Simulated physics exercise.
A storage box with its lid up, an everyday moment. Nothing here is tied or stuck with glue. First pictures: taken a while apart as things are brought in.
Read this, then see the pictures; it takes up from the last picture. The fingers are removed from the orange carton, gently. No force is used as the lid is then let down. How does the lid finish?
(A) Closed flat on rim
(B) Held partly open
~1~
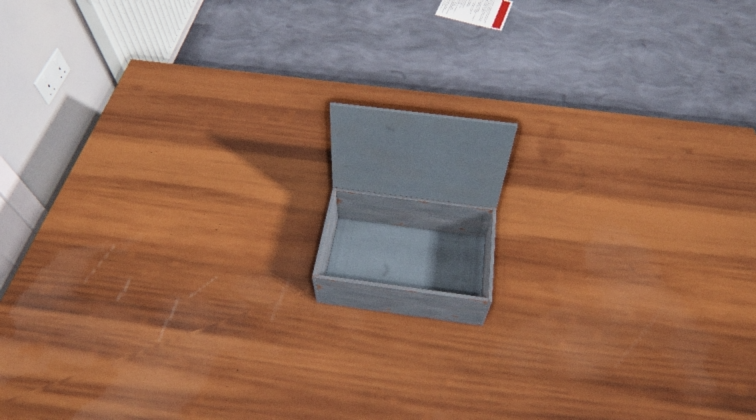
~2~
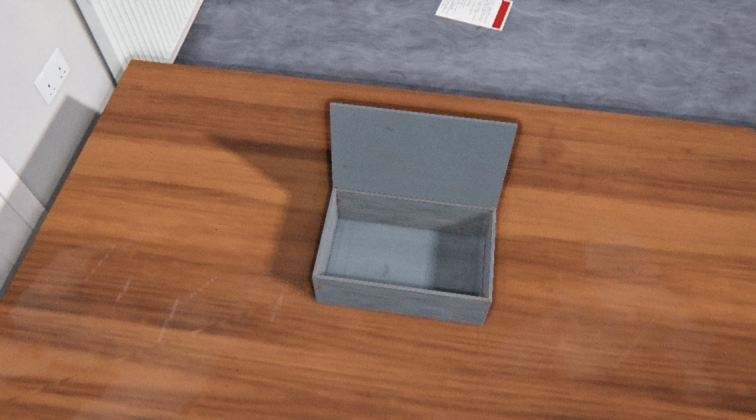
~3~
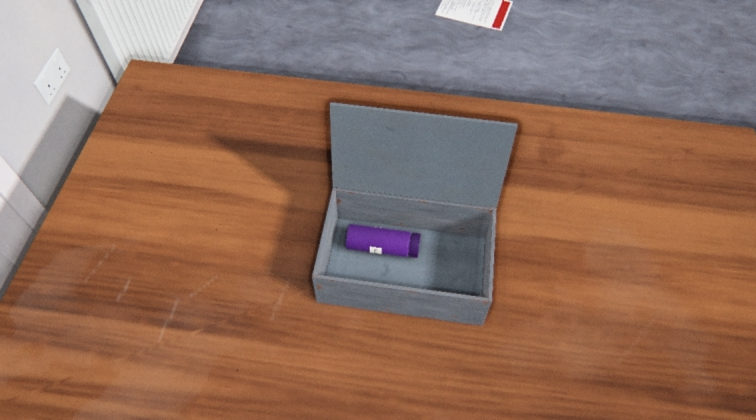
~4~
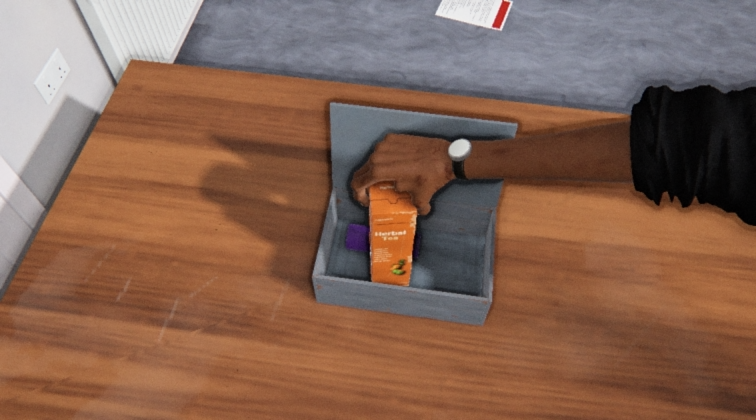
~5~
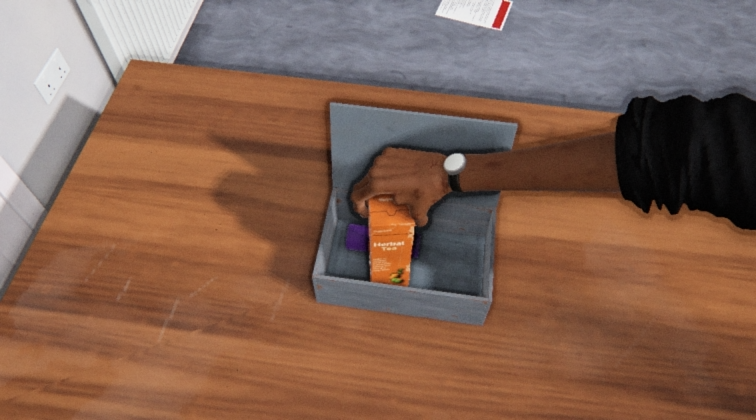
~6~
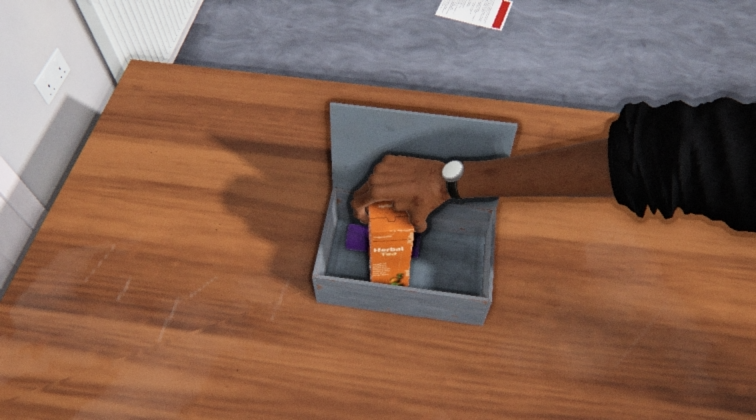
B, held partly open.
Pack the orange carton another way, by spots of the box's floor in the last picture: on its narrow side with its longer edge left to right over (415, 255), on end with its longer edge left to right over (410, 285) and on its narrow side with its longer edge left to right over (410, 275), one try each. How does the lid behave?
Try 1: Lid goes down; try 2: Lid stays raised; try 3: Lid goes down.
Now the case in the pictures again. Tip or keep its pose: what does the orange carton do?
After all that, it keeps its set angle.
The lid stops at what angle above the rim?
Around 60 degrees.
Then, 1.00 s on from there, lid starting down.
Then, 1.40 s on from there, lid 72° above the rim.
Then, 1.90 s on from there, lid 58° above the rim.
Then, 4.20 s on from there, orange carton resting near (389, 251).
In the end, lid 58° above the rim; both unmoved. At the end, from the last picture's camera, orange carton near (389, 251).
